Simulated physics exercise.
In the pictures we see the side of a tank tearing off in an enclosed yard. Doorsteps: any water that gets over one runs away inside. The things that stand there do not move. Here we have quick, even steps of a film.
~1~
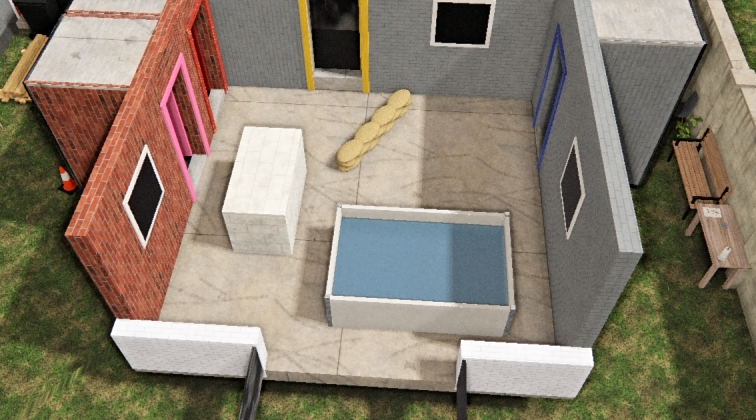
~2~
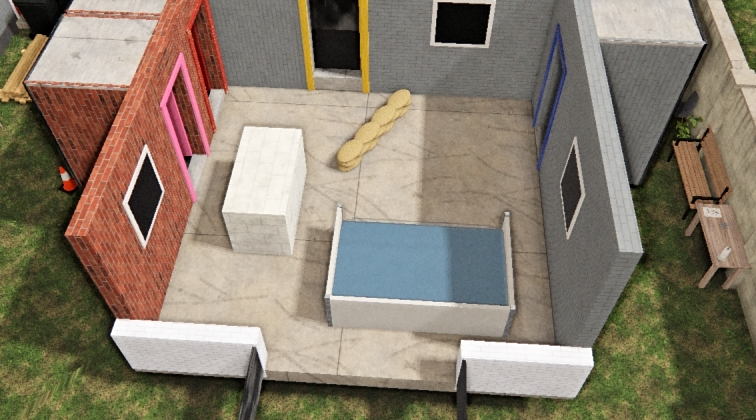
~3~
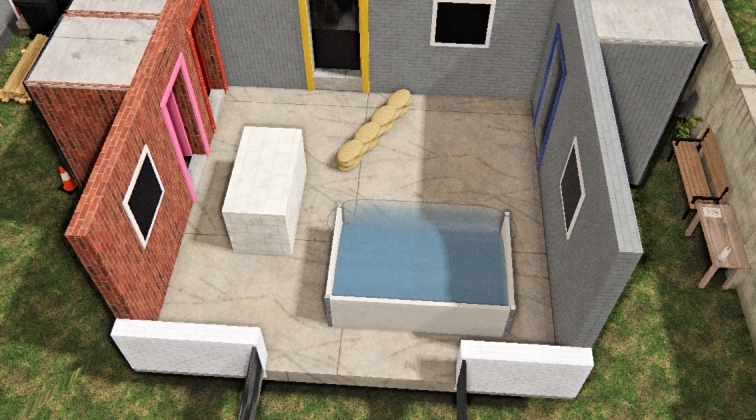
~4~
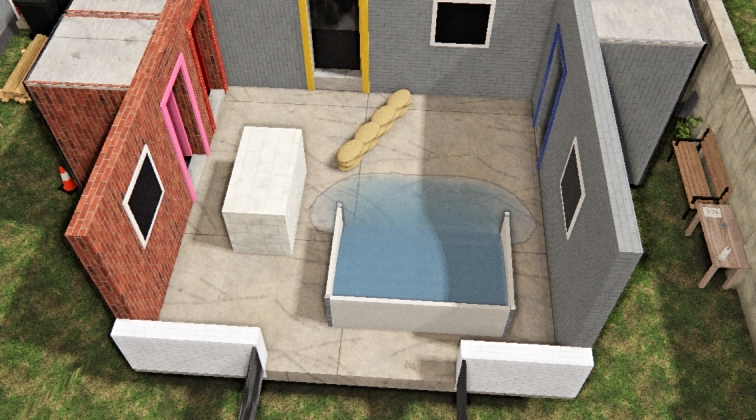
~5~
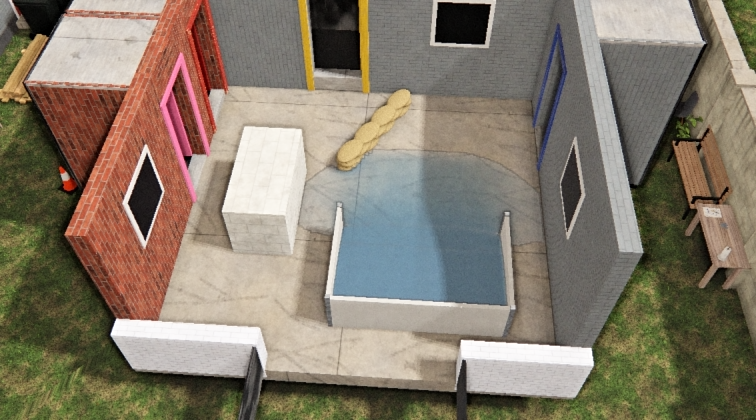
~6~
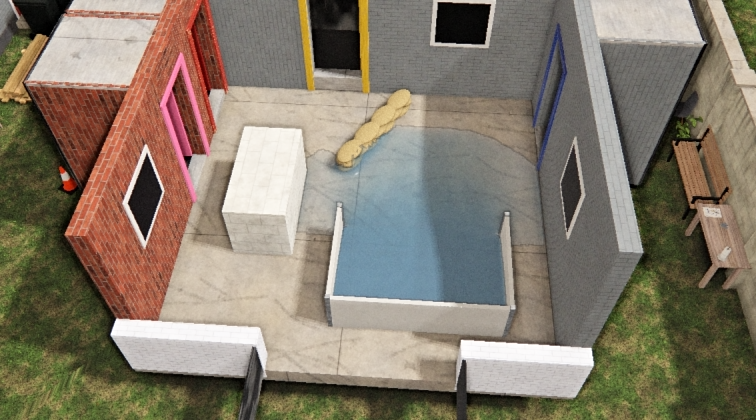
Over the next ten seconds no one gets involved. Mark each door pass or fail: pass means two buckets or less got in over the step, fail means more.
Yellow door - pass, red door - pass, blue door - fail, pink door - pass.
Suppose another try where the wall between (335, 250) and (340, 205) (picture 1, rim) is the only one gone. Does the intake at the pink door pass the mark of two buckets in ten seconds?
In that case, pink overshoots.
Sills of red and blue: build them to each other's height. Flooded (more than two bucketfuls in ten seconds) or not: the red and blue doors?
Red door runs over, blue door runs over.
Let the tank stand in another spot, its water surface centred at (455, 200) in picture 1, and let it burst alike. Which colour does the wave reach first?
Note: The one in blue.
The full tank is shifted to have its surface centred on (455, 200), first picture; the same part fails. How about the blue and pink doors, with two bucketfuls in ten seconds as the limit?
Looking at both, the blue door ends up above, and the pink door ends up beneath.
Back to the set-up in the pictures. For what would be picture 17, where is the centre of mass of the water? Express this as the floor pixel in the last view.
The water's centre sits above (432, 178).
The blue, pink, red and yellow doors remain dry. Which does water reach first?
Go with the blue-painted one.
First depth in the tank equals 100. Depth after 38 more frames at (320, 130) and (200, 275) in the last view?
Around 8 % at the first and 6 % at the second.
A moment on, water covers 45 % of the floor; the yellow door not reached, the red door not reached, the blue door wet at the sill, nothing in, the pink door not reached.
Next, water covers 55 % of the floor; the yellow door wet at the sill, nothing in, the red door wet at the sill, nothing in, the blue door under two buckets in, the pink door not reached.
Then, water covers 60 % of the floor; the yellow door wet at the sill, nothing in, the red door under two buckets in, the blue door far over two buckets in, the pink door wet at the sill, nothing in.
Later, water covers 90 % of the floor; the yellow door wet at the sill, nothing in, the red door under two buckets in, the blue door far over two buckets in, the pink door wet at the sill, nothing in.
In the end, water covers 95 % of the floor; the yellow door wet at the sill, nothing in, the red door under two buckets in, the blue door far over two buckets in, the pink door wet at the sill, nothing in.
